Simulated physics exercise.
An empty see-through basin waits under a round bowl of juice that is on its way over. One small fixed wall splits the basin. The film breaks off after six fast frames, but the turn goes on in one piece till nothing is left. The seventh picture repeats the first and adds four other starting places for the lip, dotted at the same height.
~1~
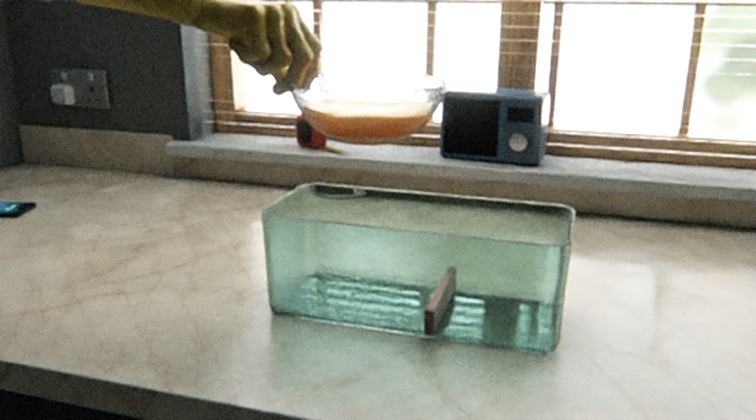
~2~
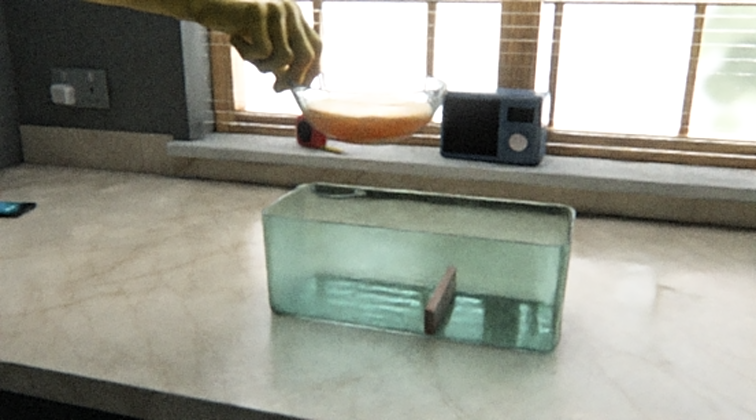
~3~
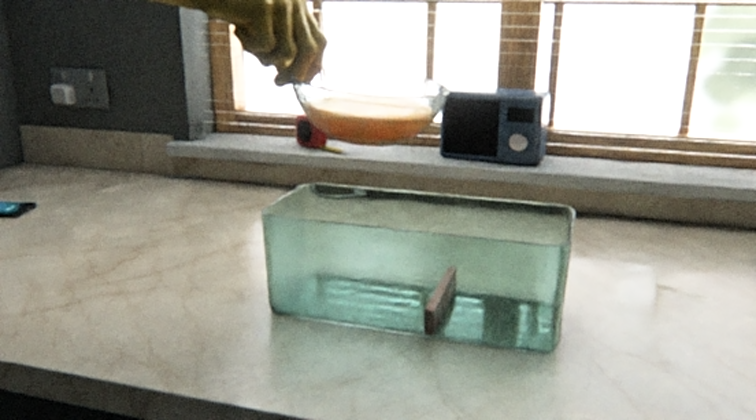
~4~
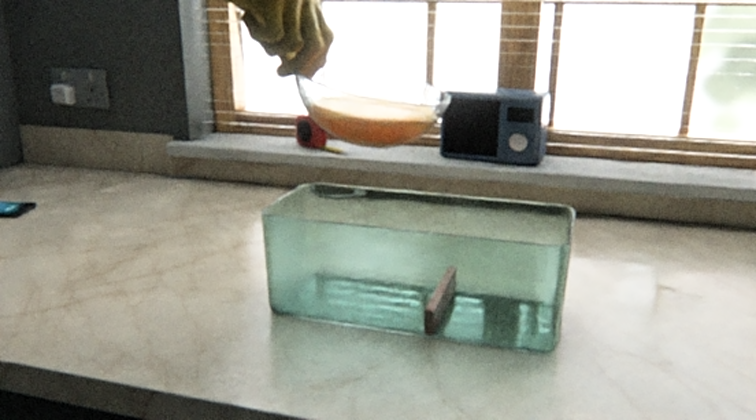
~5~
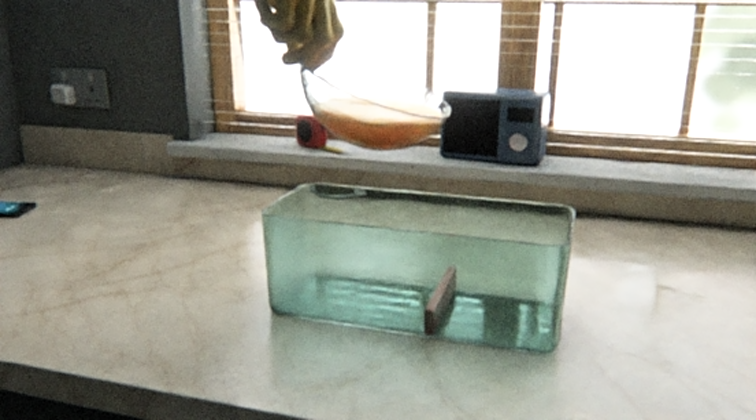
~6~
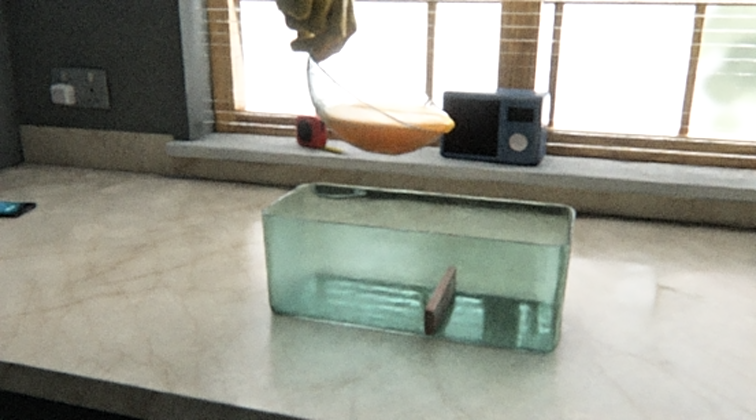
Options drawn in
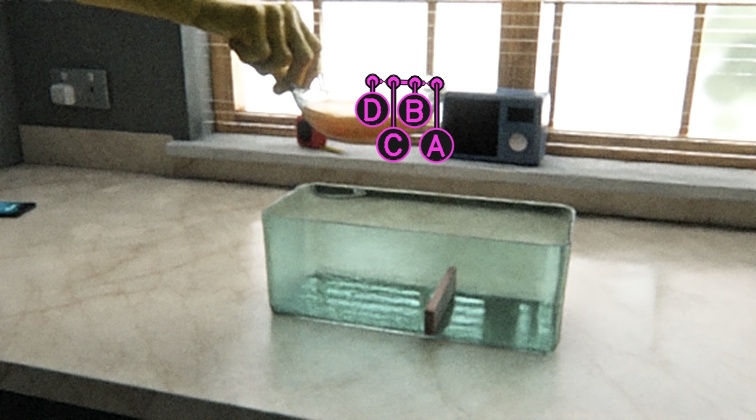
A gloved hand gradually tilting a clear round bowl of orange juice rightward above a see-through rectangular basin on a counter.
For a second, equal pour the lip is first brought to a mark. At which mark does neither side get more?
Spot B.
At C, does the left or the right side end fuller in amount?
More ends on the left.
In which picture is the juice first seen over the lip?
In picture 6.
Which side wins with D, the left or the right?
The left one.
On the marked copy, A at (436, 83); B at (414, 82); C at (393, 82); D at (372, 81).
If A is chosen, about 29 % ends left of the wall and 71 % right of it.
If B is chosen, about 47 % ends left of the wall and 53 % right of it.
If C is chosen, about 76 % ends left of the wall and 23 % right of it.
If D is chosen, about 91 % ends left of the wall and 9 % right of it.
